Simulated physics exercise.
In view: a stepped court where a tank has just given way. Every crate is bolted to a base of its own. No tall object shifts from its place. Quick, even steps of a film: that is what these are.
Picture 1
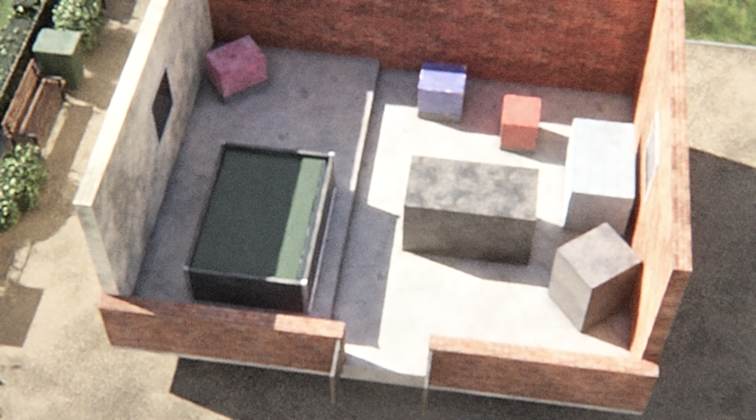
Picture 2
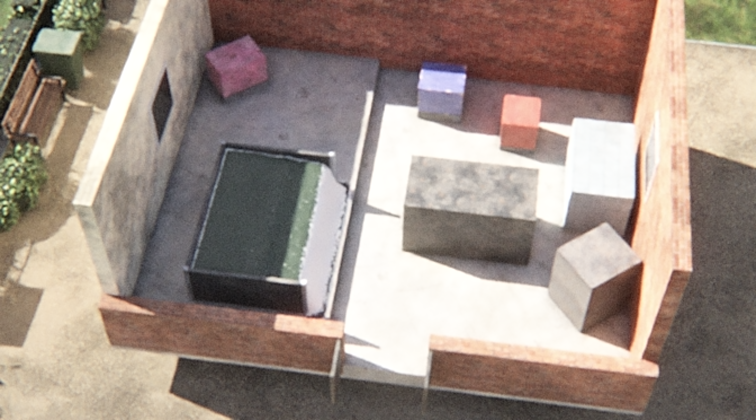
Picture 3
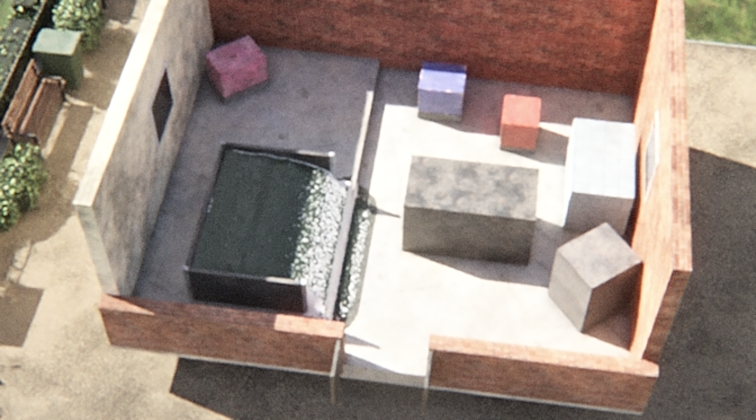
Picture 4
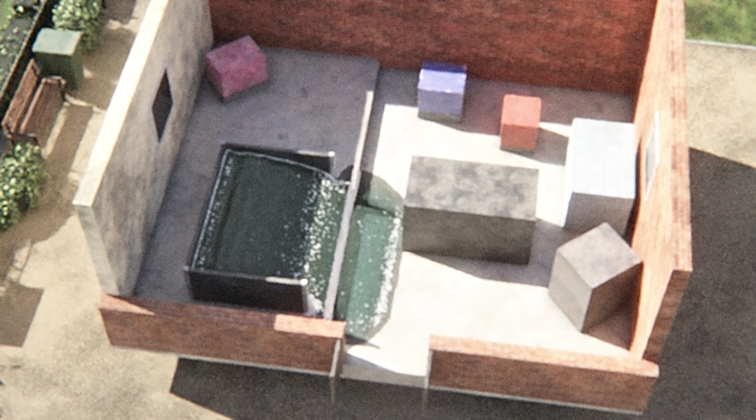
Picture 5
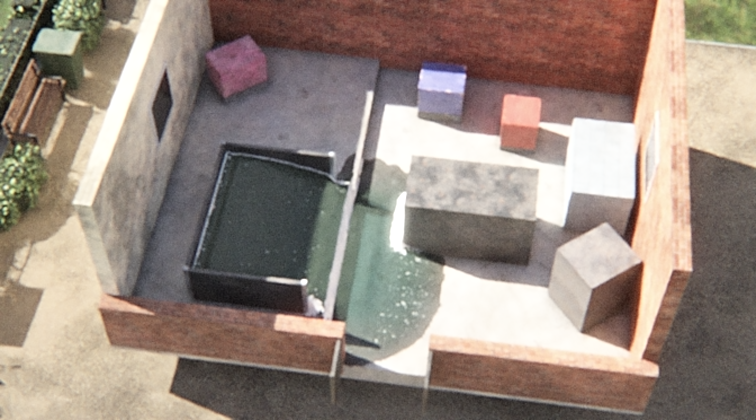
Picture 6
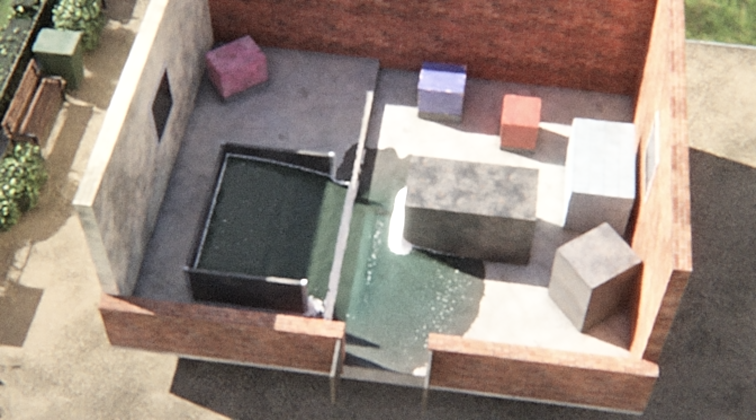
Dark green water bursting from the right side of an open tank, spreading across a brick-walled court around a large grey block.
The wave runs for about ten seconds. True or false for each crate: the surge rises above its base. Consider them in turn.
Pink crate: False; blue crate: True; red crate: True.
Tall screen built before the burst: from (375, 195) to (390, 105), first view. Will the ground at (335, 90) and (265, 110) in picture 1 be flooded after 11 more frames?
As listed: Dry, no water.
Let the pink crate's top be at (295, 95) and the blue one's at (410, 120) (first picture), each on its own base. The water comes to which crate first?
Going by the pictures, it's the blue-painted one.
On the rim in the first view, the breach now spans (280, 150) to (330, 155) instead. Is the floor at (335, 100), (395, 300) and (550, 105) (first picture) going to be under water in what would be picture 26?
In order: Swamped, spared, swamped.
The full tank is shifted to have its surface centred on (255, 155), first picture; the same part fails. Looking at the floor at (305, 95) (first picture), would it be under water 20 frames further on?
Answer for that point: Bone-dry.
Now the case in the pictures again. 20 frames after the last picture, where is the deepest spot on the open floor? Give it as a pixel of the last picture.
I'd point to (621, 375).
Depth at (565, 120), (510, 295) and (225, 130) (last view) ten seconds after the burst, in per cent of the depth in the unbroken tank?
About 14 per cent, then 14 per cent, then 0 per cent.
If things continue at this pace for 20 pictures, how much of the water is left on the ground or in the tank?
Roughly 94 parts in a hundred.
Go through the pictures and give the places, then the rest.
Still water in the open tank at (262, 213), in the first picture.
The front is at a hidden place, out from the gap at (318, 237), in the second picture.
Water pours out at (318, 238) and has run to a hidden place, in the third picture.
The front is at a hidden place, out from the gap at (318, 239), in the fourth picture.
The front is at a hidden place, out from the gap at (318, 240), in the fifth picture.
Water pours out at (318, 240) and has run to (471, 313), in the sixth picture.
A moment on, water covers 40 % of the floor; the pink crate not reached, the blue crate water round its plinth, the red crate water round its plinth.
Next, water covers 50 % of the floor; the pink crate not reached, the blue crate water round its plinth, the red crate water round its plinth.
Then, water covers 55 % of the floor; the pink crate not reached, the blue crate water round its plinth, the red crate water round its plinth.
Later, water covers 65 % of the floor; the pink crate not reached, the blue crate water round its plinth, the red crate water round its plinth.
In the end, water covers 65 % of the floor; the pink crate stayed above the water, the blue crate was topped, the red crate was topped.
